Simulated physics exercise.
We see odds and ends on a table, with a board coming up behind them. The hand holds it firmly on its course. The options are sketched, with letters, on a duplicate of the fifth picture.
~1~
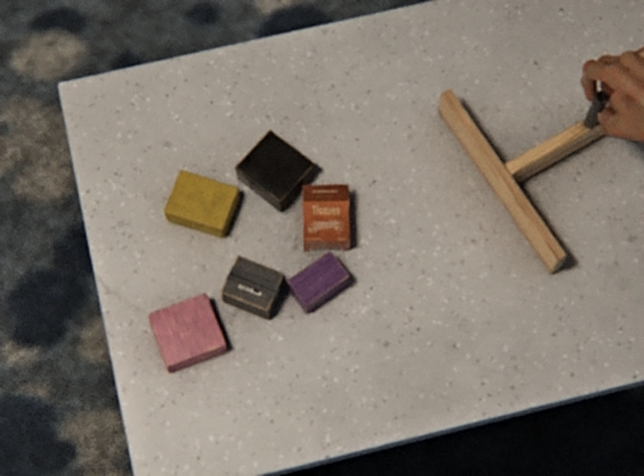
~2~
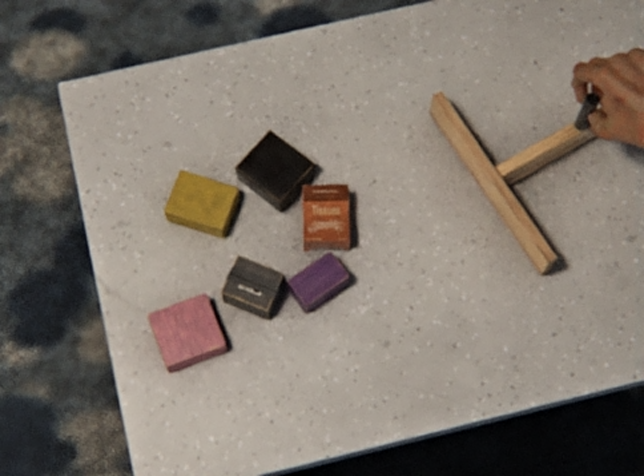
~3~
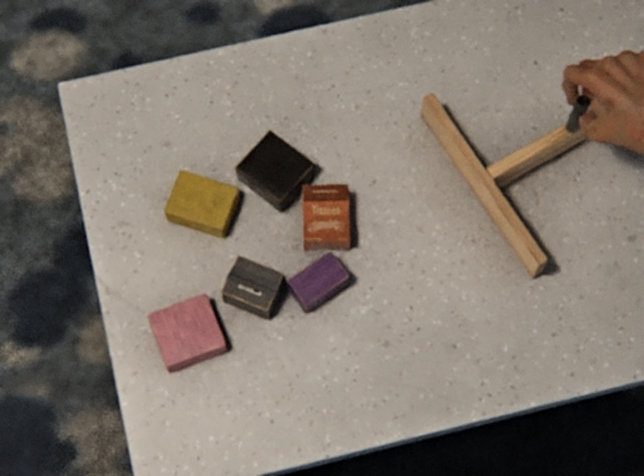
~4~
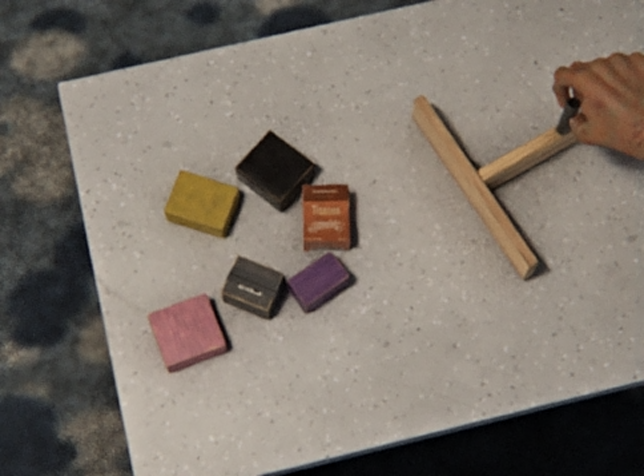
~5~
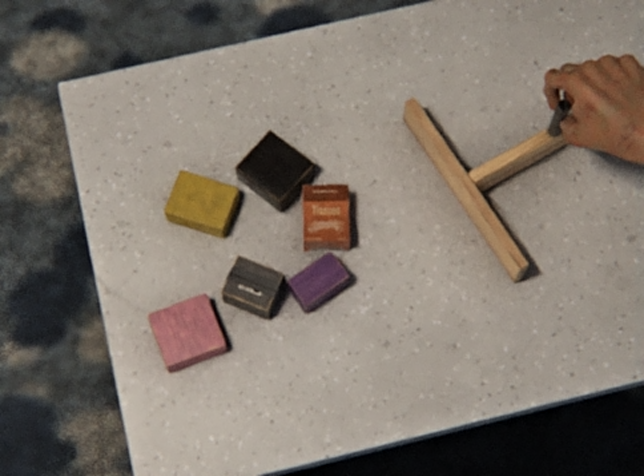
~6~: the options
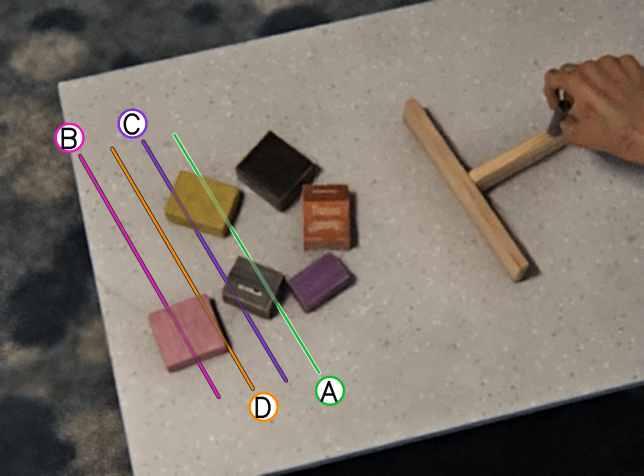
The clip shows six small blocks and boxes, including yellow, black, orange, purple and pink ones, lying still on a speckled table while a hand at the right slides a T-shaped wooden board slowly leftward across the surface.
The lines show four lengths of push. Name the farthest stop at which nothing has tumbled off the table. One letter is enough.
The farthest safe stop is C.
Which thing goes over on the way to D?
It is the yellow block.
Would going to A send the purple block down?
No.
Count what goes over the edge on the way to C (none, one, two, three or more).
By then, none.
On the marked copy, A at (244, 250); B at (147, 272); C at (212, 257); D at (180, 265).
Following C. Soon after the start, board (376, 202); pink block (187, 333); yellow block (202, 205).
Later, board (284, 223); pink block (183, 333); yellow block (159, 218).
In the end, board (214, 240); yellow block (92, 239); pink block (145, 364); nothing has fallen.
As for the rest, A is safe but short; B drops the pink block and yellow block; D drops the yellow block.
